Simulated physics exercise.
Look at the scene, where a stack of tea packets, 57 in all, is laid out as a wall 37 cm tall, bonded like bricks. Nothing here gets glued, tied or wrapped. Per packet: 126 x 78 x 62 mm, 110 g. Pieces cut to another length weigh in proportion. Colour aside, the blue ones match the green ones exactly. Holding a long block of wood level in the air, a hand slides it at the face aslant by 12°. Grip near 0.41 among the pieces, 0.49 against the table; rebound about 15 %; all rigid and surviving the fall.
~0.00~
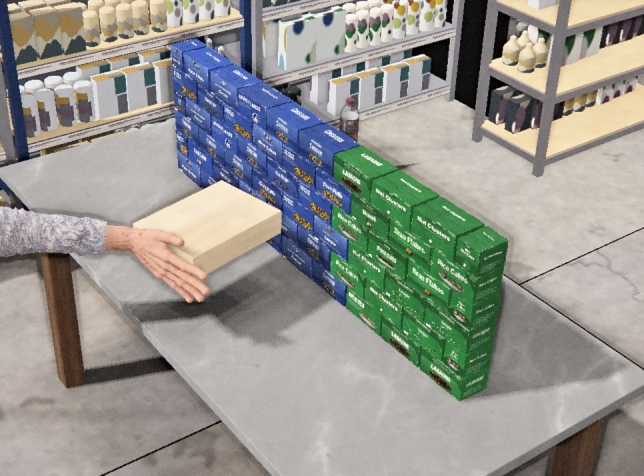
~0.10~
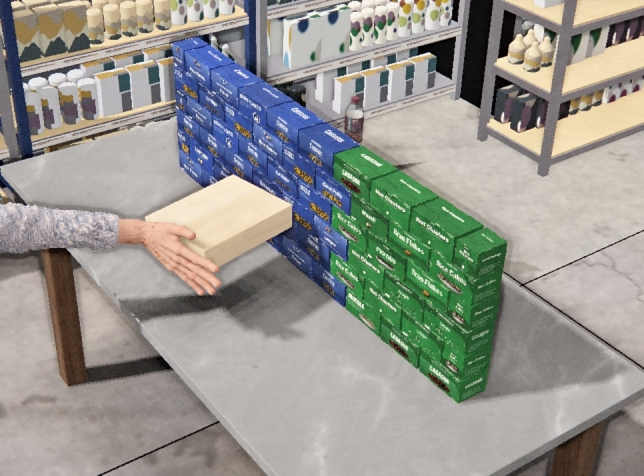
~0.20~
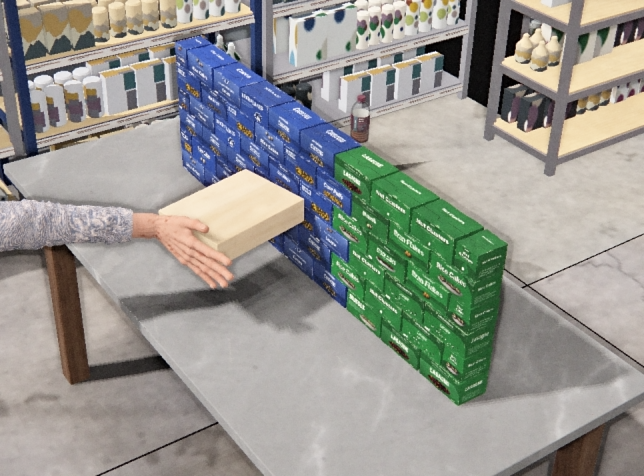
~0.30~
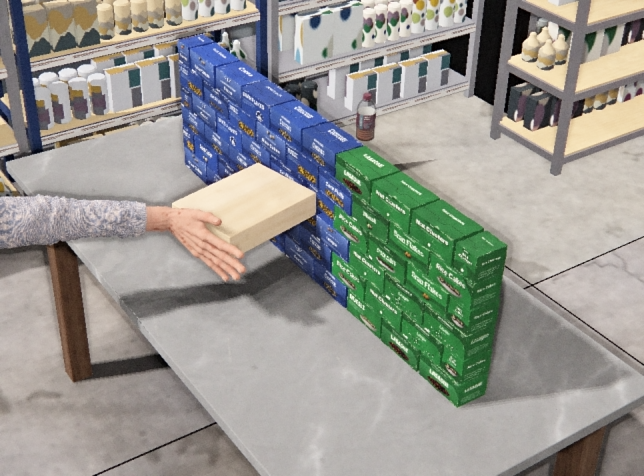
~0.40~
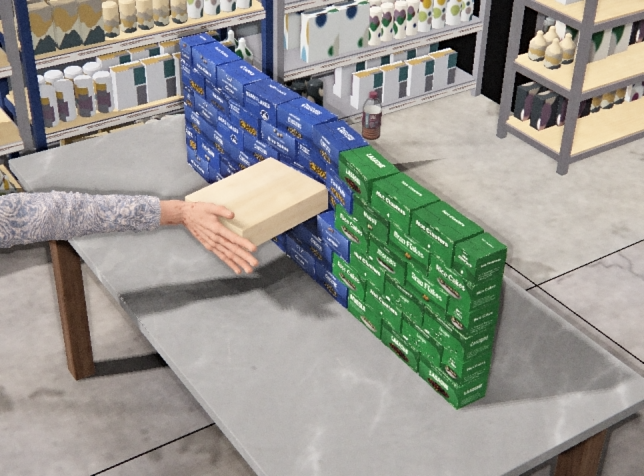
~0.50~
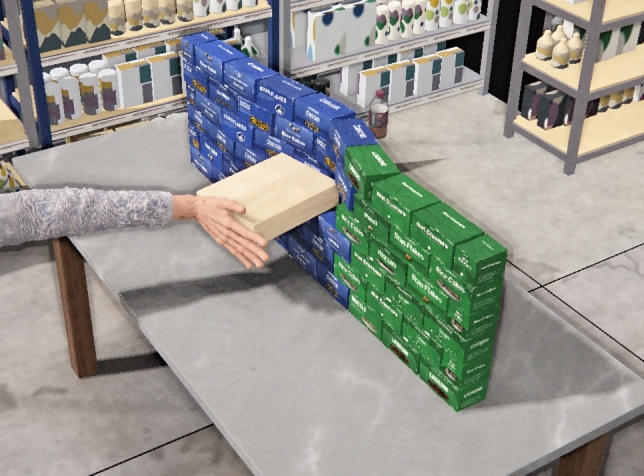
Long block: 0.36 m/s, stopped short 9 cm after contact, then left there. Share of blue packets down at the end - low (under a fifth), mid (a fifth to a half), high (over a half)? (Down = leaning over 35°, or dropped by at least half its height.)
Mid.
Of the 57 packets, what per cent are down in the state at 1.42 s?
25 per cent.
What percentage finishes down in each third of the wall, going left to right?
Left 20 %, middle 70 %, right 0 %.
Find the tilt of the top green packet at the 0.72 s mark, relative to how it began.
It sits at about 0 degrees.
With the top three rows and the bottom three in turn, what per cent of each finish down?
40% and 10%.
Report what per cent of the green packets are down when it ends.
Of the green ones, 0 per cent finish down.
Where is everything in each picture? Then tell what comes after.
In the first picture (pixels give the middle of a visible side; the camera moves round a little), block in hand (274, 224) 9 cm short of touching; top blue packet (296, 115); top green packet (406, 187); none has stirred.
In the second picture, block in hand (285, 218) 54 mm short of touching; top blue packet (296, 115).
In the third picture, block in hand (297, 212) 18 mm short of touching; top blue packet (298, 114).
In the fourth picture, block in hand (309, 206) 18 mm in; top blue packet (299, 113); movement in 2 of them.
In the fifth picture, block in hand (321, 200) 54 mm in; top blue packet (308, 110) 21 mm from its place; movement in 13 of them.
In the sixth picture, block in hand (332, 196) 8 cm in; top blue packet (326, 105) 5° from how it stood; top green packet (407, 191); movement in 23 of them.
After 0.72 s, 1 of the 36 blue packets down (1 of 57 in all colours); top blue packet 28° from how it stood, 26 mm lower.
After 0.90 s, 14 of the 36 blue packets down (15 of 57 in all colours); top blue packet 63° from how it stood, 19 cm lower.
After 1.42 s, 14 of the 36 blue packets down (15 of 57 in all colours); top blue packet on its side.
In the end (1.9 s), 14 of the 36 blue packets down (15 of 57 in all colours); top blue packet upside down; top green packet unmoved. That is 39 per cent. From the last view, middles, top blue packet near (474, 312), top green packet near (406, 204).
